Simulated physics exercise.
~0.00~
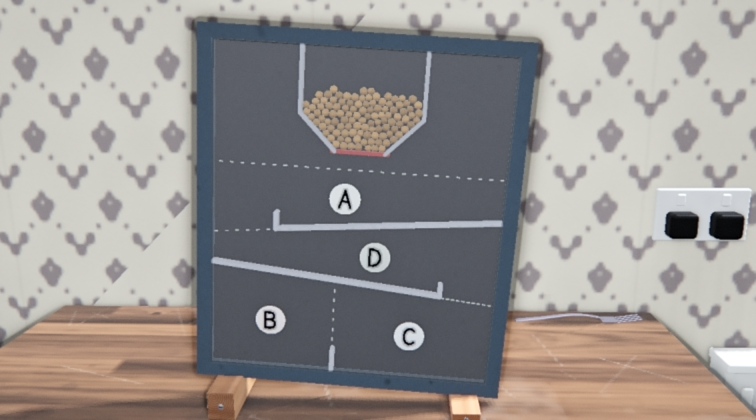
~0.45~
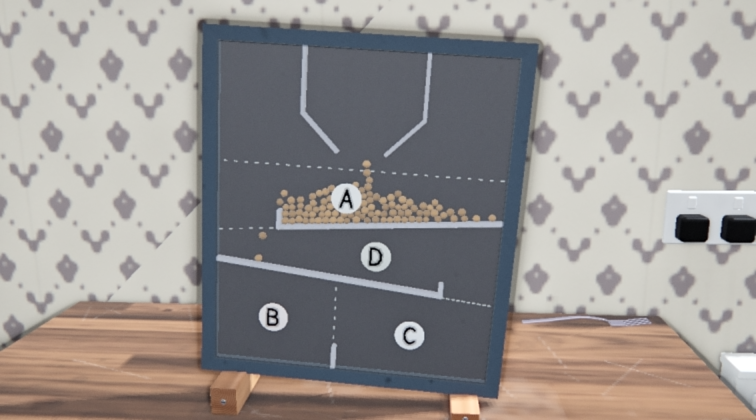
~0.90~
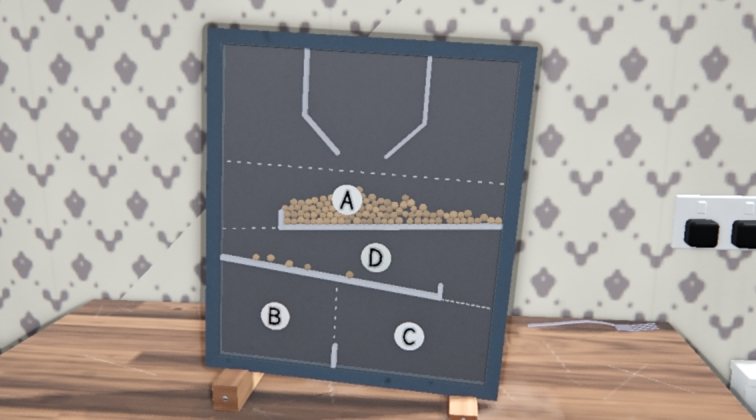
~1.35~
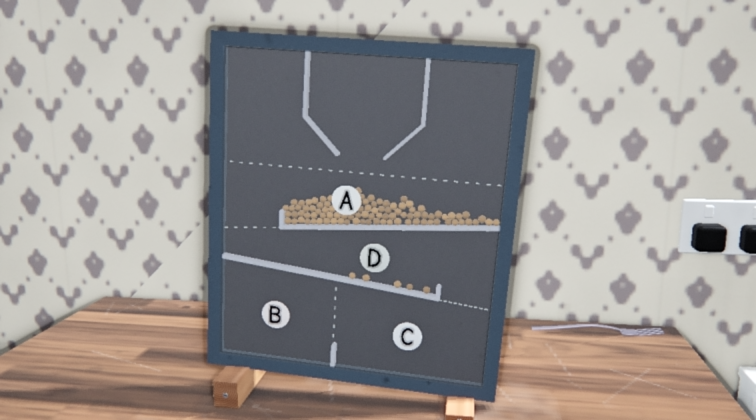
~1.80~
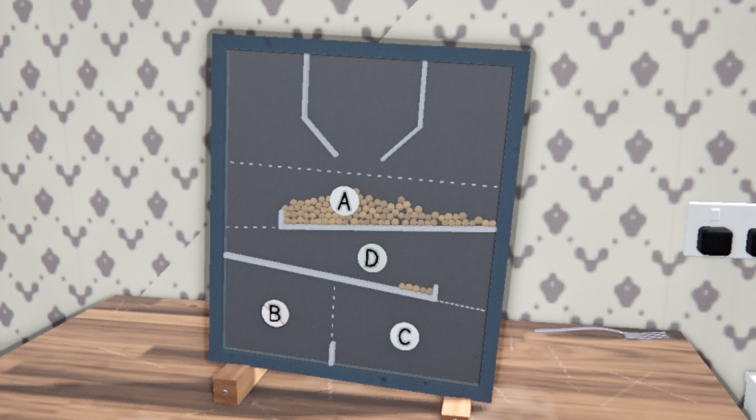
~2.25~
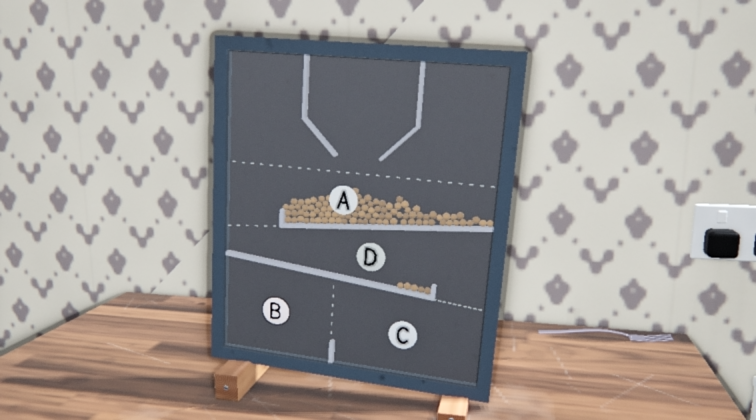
On a wooden tabletop, beads dropping from a hopper onto shelf A, a few spilling left and rolling down to rest in D.
